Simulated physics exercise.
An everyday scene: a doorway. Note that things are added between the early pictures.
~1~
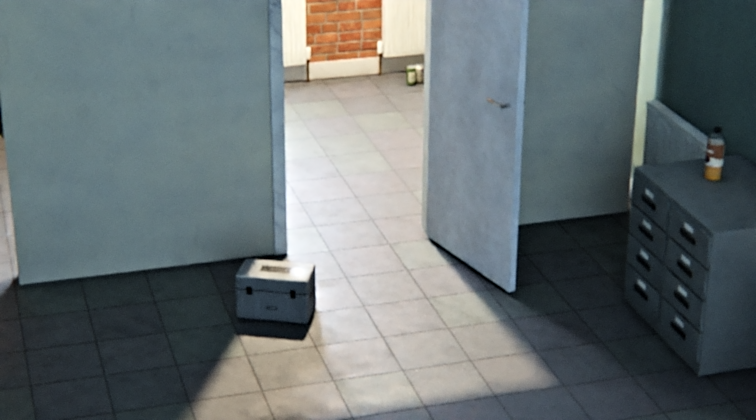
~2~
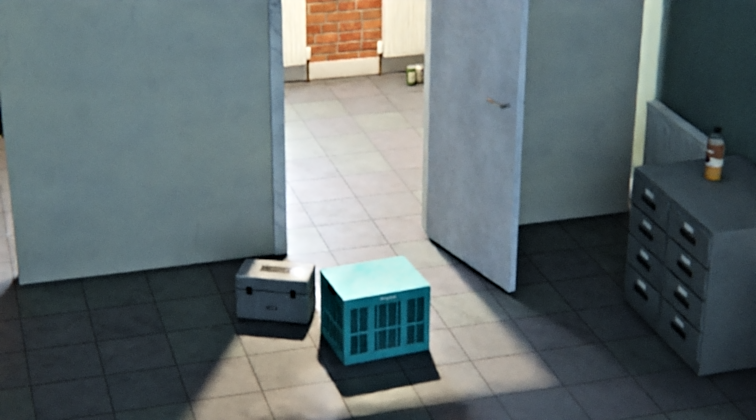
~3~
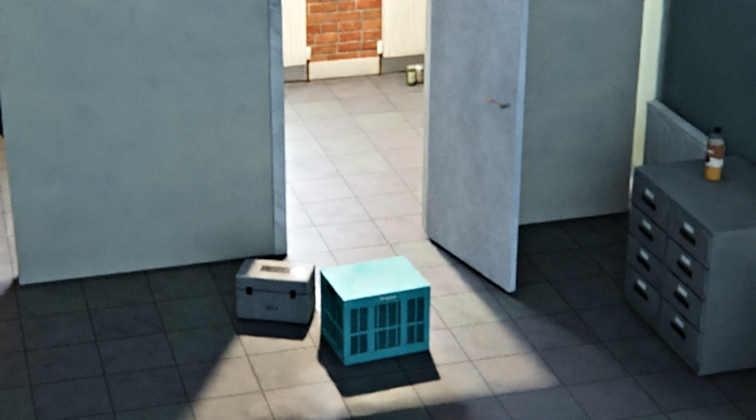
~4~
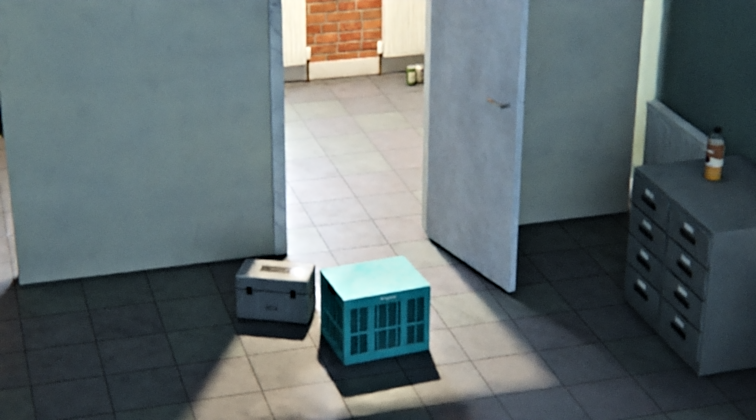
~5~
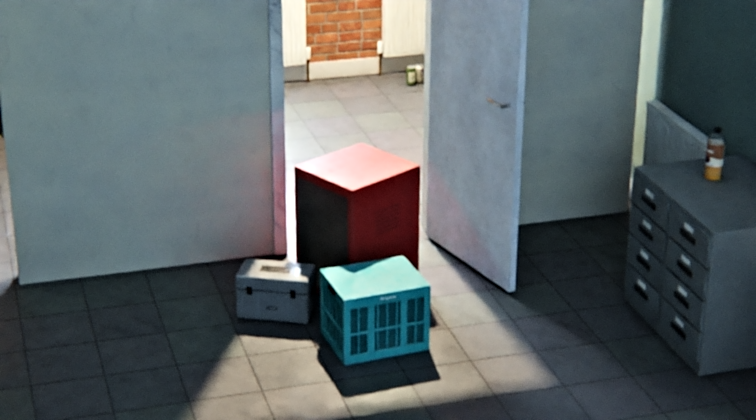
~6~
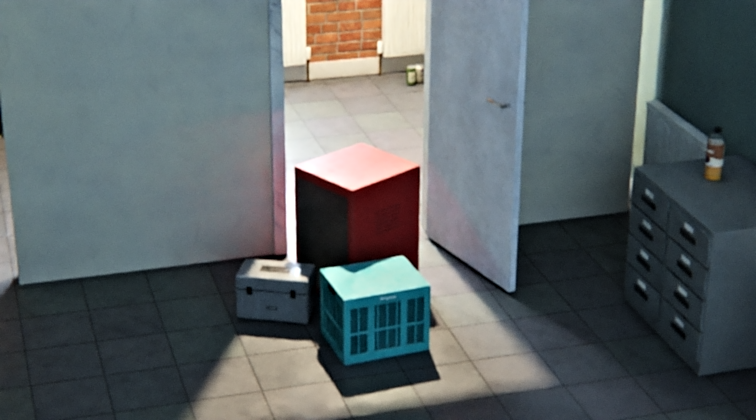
In a grey-walled room with a tiled floor, a door stands wide open beside a grey toolbox; a turquoise chest appears next to it, then a large red box appears behind them in the doorway, while everything else stays still.
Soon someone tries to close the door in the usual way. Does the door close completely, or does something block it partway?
My bet is the door will never touch the frame.
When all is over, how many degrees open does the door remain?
Around 70 degrees.
Then, 0.60 s past the last view, door 92° open.
Then, 0.90 s past the last view, door 80° open.
Finally, door 69° open; all 3 still in place. Final places as the last picture's camera would see them, red appliance near (357, 226).
